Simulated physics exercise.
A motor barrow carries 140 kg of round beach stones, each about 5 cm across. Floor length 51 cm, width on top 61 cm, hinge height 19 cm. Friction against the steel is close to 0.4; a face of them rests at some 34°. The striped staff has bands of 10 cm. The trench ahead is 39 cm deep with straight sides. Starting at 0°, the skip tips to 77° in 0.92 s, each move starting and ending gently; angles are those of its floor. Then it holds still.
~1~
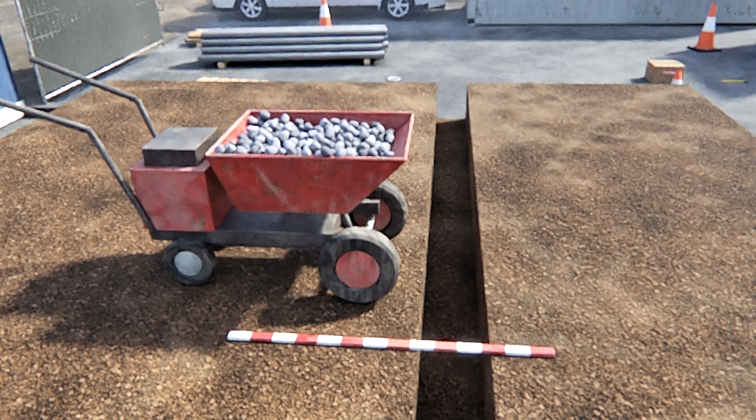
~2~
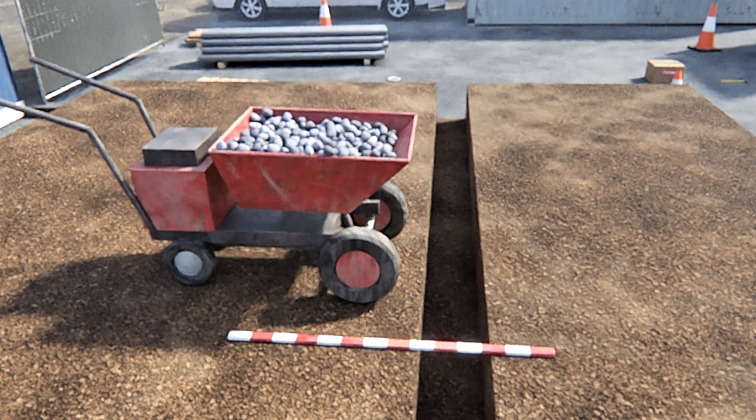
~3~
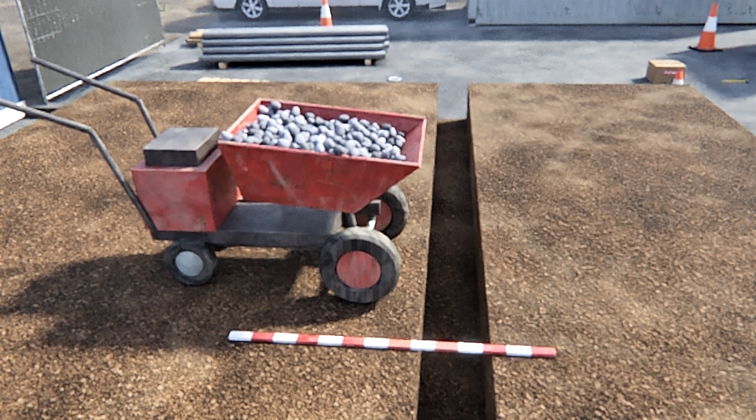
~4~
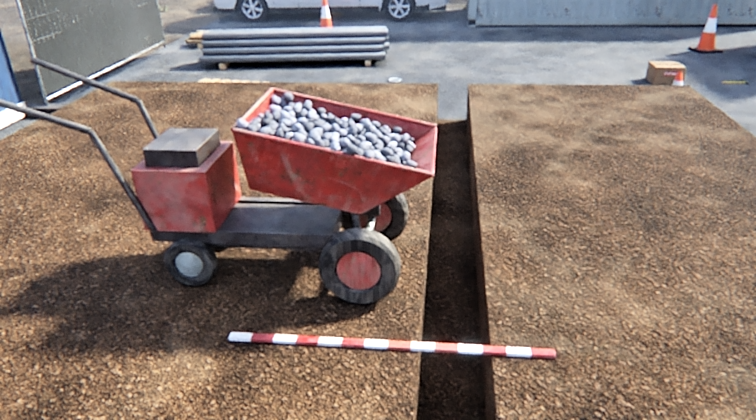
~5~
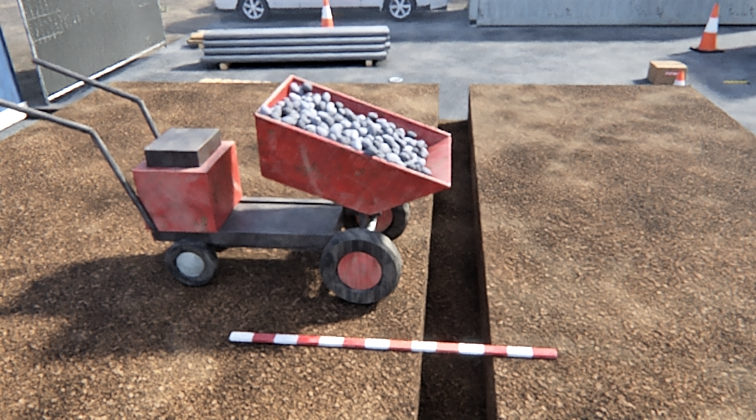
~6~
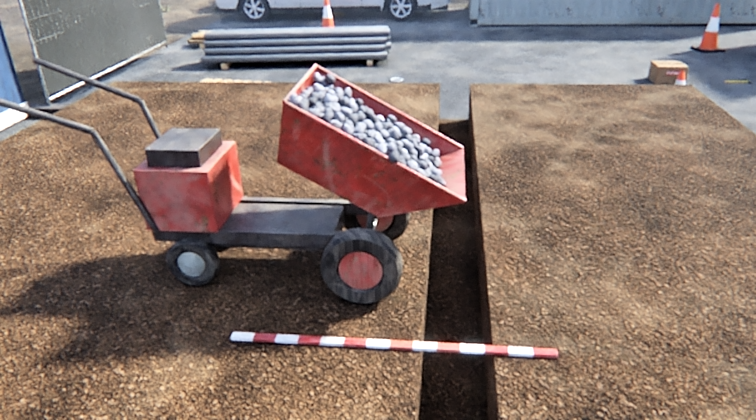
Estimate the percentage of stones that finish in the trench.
Roughly 6 per cent ends in the trench.
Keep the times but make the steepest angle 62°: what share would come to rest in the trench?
Then about 15 per cent.
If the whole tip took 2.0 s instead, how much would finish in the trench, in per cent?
It would be near 5 per cent.
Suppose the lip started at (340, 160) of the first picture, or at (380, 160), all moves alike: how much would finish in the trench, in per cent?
First some 80, then 30 per cent.
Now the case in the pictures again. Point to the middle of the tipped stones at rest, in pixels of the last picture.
Around (562, 272).
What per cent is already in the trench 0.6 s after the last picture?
Some 0 per cent.
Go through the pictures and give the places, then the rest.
In the first frame, the skip is at 0°, its lip at (405, 160); the top of the load is at (312, 129).
In the second frame, lip at (409, 162), floor tilted 2°, highest stones at (296, 126).
In the third frame, lip at (419, 166), floor tilted 6°, highest stones at (273, 118).
In the fourth frame, the skip is at 12°, its lip at (433, 175); the top of the load is at (285, 110).
In the fifth frame, the skip is at 21°, its lip at (449, 187); the top of the load is at (299, 98).
In the sixth frame, lip at (465, 202), floor tilted 30°, highest stones at (319, 89).
Then, 0.3 s after the last picture the floor is at 65°, 99 % in the skip, 1 % past the trench; the foremost stones are at (503, 248).
Then, 0.6 s after the last picture the floor is at 77°, 42 % in the skip, 1 % in the trench, 57 % past the trench; the foremost stones are at (616, 270).
Then, 1.0 s after the last picture the floor is at 77°, 10 % in the skip, 2 % in the trench, 88 % past the trench; the foremost stones are past the picture's edge.
Then, 2.9 s after the last picture the floor is at 77°, 5 % in the skip, 6 % in the trench, 89 % past the trench; the foremost stones are past the picture's edge.
